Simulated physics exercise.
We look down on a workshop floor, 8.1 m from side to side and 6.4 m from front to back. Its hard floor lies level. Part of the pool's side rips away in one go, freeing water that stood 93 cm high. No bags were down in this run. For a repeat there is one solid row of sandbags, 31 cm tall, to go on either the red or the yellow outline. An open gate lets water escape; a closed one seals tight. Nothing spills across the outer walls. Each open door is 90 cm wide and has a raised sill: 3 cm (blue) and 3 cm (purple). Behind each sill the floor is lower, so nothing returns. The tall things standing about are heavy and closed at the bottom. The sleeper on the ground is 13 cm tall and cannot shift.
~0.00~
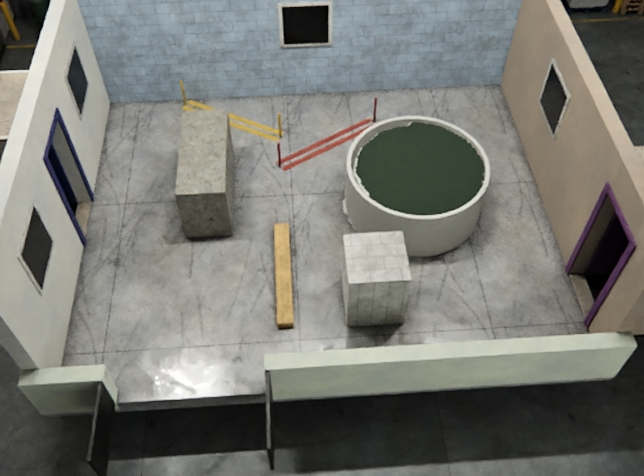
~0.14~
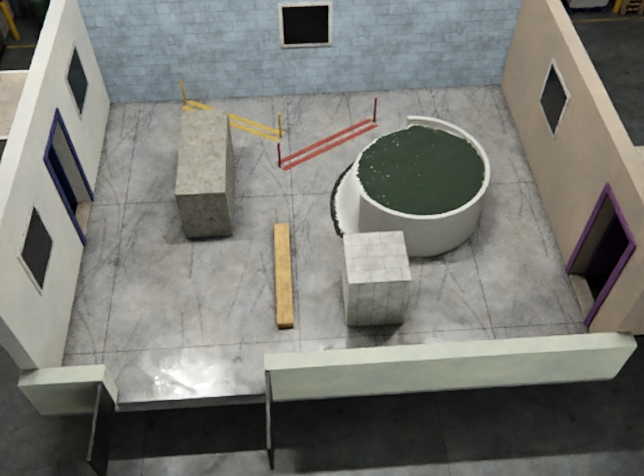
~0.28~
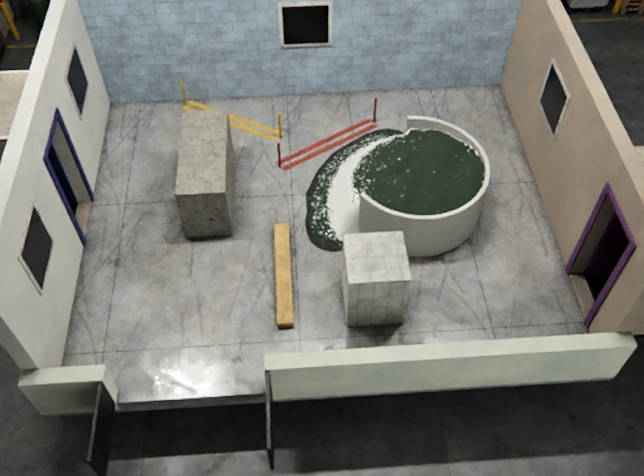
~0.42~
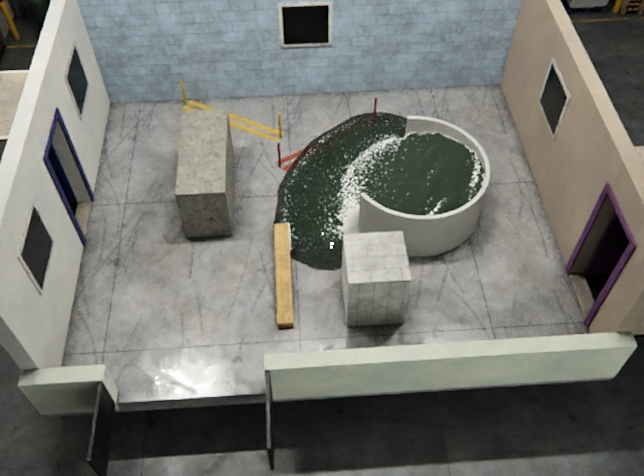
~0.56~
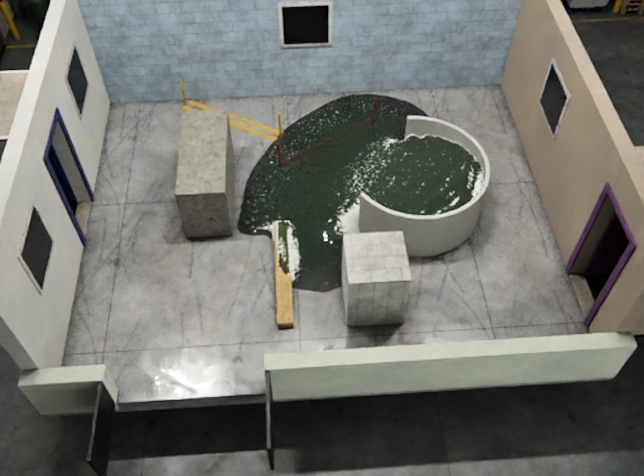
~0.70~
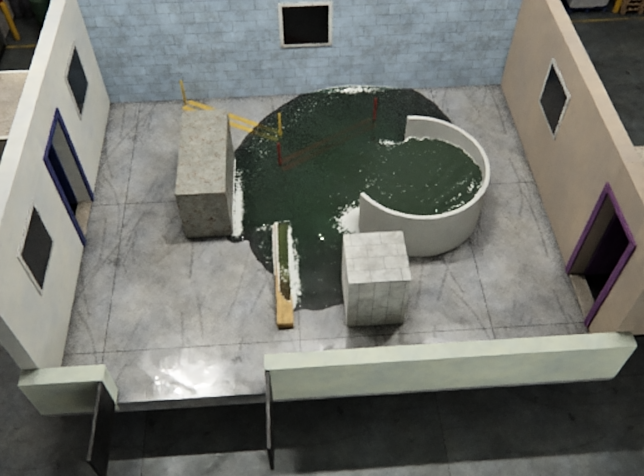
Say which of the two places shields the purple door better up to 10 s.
The yellow mark.
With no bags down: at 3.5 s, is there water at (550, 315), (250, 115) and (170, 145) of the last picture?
In that order: Dry, wet, flooded.
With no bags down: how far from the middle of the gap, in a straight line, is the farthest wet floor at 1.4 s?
Roughly 4.8 m.
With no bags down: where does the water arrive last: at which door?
Last comes the purple one.
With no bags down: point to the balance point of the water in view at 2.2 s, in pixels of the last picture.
At about (296, 168).
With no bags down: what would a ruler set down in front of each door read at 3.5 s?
Depths in cm: Blue 8, purple 0.
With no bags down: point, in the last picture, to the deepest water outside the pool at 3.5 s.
At about (117, 117).
After 1.4 s water covers 40 % of the floor and is deepest (44 cm) near (243, 183) in the run without bags; in at the purple door, 0 L with no bags, 0 L with the row on red, 0 L on yellow.
After 2.2 s water covers 55 % of the floor and is deepest (58 cm) near (111, 106) in the run without bags; in at the purple door, 0 L with no bags, 0 L with the row on red, 0 L on yellow.
After 3.5 s water covers 75 % of the floor and is deepest (34 cm) near (117, 117) in the run without bags; in at the purple door, 0 L with no bags, 0 L with the row on red, 0 L on yellow.
After 6.0 s water covers 90 % of the floor and is deepest (17 cm) near (135, 354) in the run without bags; in at the purple door, 0 L with no bags, 0 L with the row on red, 0 L on yellow.
After 10.0 s water covers 100 % of the floor and is deepest (11 cm) near (446, 366) in the run without bags; in at the purple door, 7 L with no bags, 67 L with the row on red, 9 L on yellow.
